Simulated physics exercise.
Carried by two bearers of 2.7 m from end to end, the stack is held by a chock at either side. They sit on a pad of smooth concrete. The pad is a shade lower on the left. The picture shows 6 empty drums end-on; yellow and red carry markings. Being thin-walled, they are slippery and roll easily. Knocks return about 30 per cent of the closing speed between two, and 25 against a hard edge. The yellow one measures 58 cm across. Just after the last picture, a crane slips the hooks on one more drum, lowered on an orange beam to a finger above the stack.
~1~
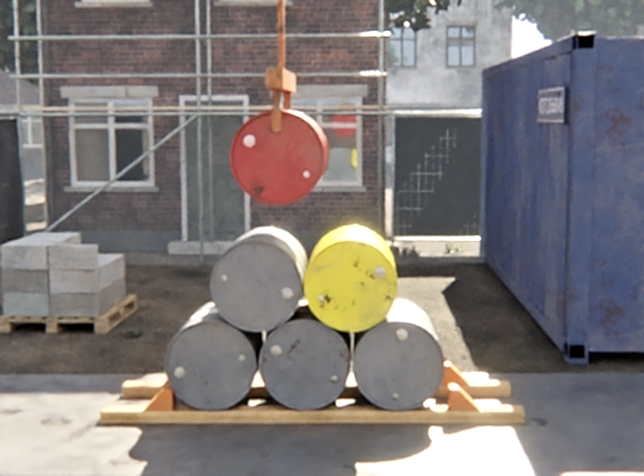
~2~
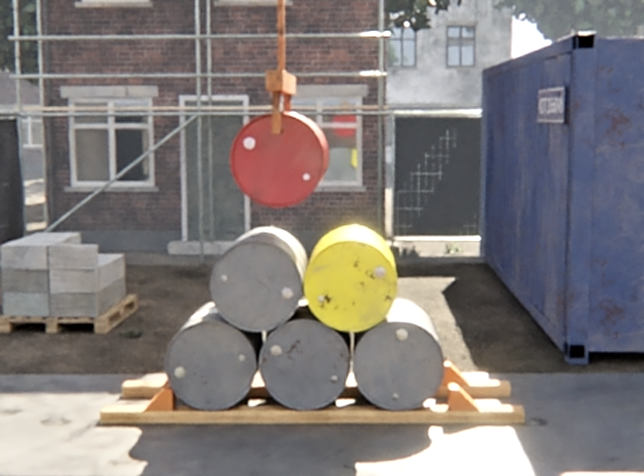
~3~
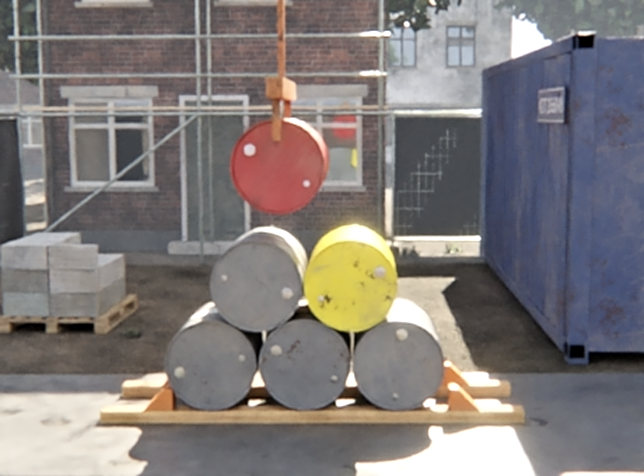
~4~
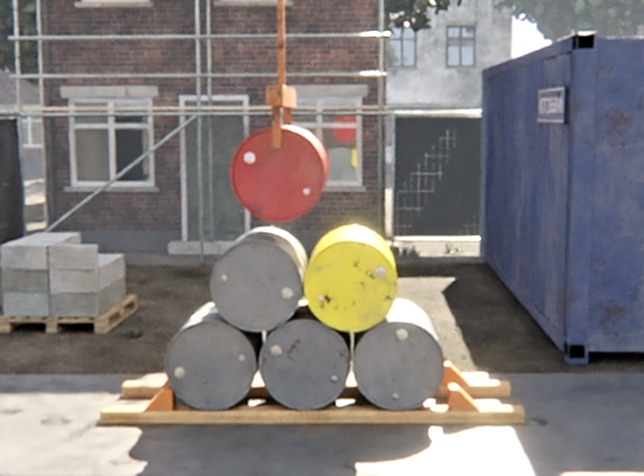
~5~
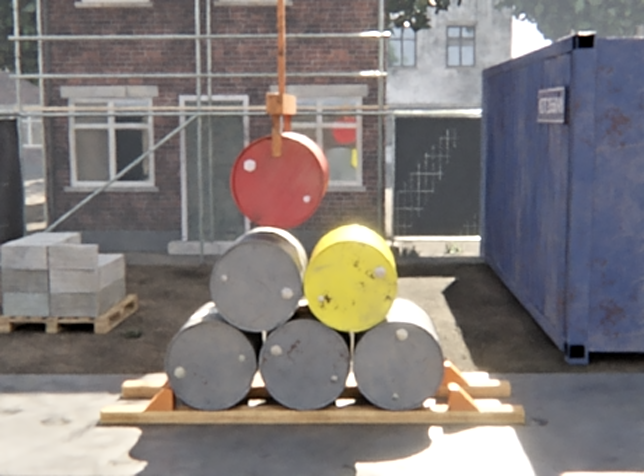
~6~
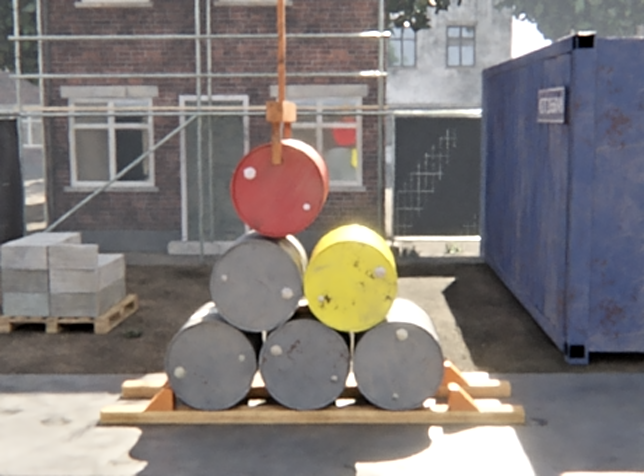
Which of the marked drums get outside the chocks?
As for the yellow drum, it does not leave, and the red does not leave.
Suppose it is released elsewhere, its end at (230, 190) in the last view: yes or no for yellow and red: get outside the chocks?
Then yellow is kept in and red escapes.
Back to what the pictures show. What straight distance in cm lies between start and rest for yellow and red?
Yellow shifts 5 while red shifts 35.
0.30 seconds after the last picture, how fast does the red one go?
I'd put it near 0.4 m/s.
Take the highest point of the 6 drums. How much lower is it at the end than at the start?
About 30 cm.
Then, 0.30 s past the sixth picture, yellow is up on others, 60 cm inside the right chock; red is up on others, 75 cm inside the left chock, rolling right; 0 off the stack.
Then, 0.60 s past the sixth picture, yellow is up on others, 60 cm inside the right chock; red is up on others, 85 cm inside the right chock, rolling right; 0 off the stack.
Finally (1.00 s after the last picture), yellow is up on others, 55 cm inside the right chock; red is up on others, 85 cm inside the right chock; 0 off the stack.
